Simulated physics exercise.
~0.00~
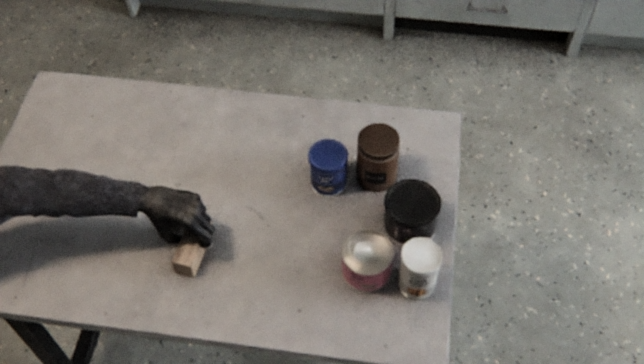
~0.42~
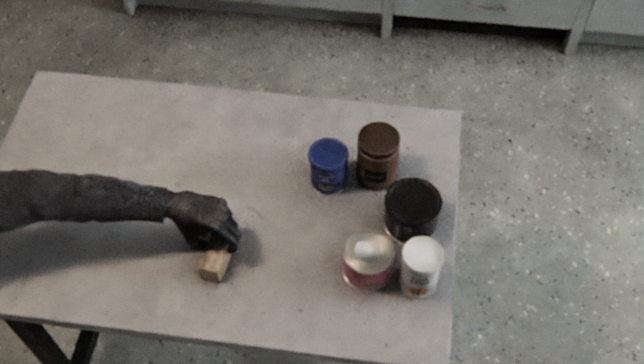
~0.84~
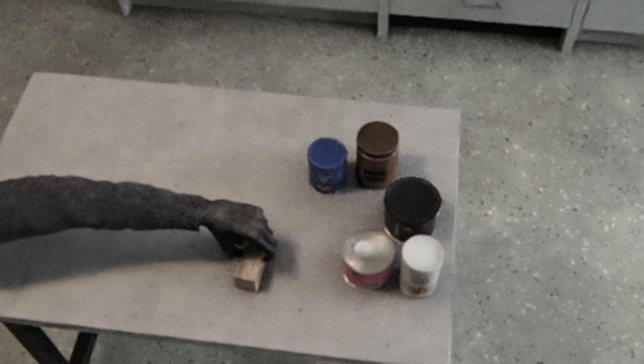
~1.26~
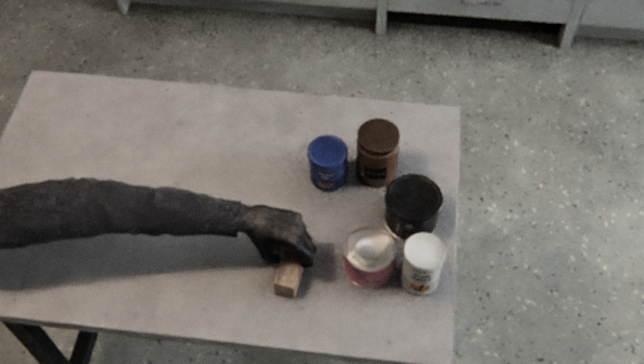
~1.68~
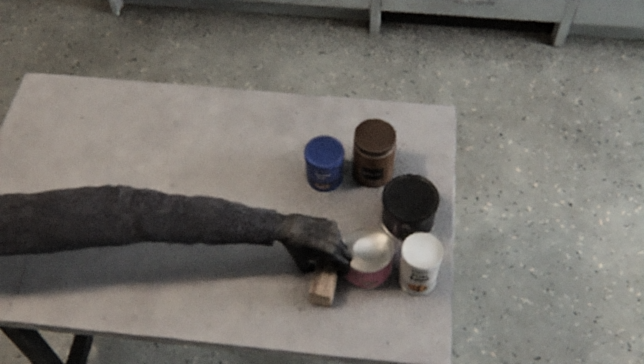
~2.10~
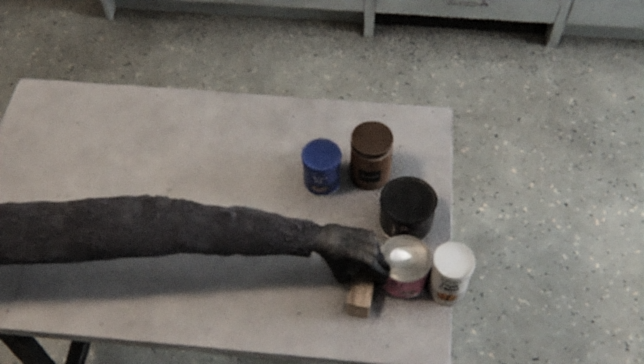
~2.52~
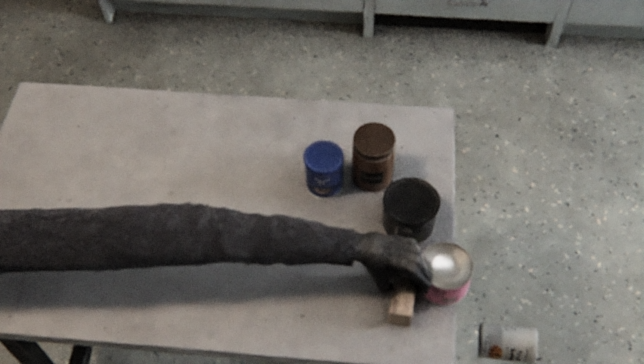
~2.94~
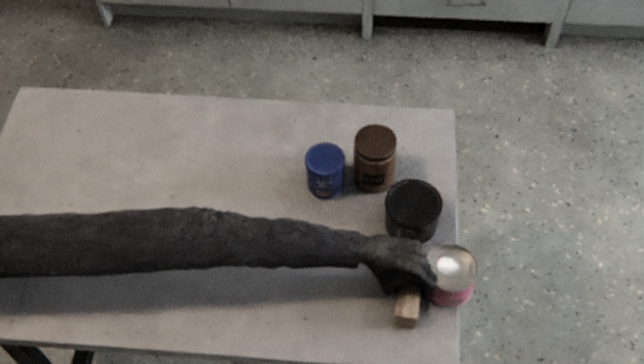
Gloved hand sliding a small block rightward across a table, shoving a pink tub to the edge and knocking a white tin off.
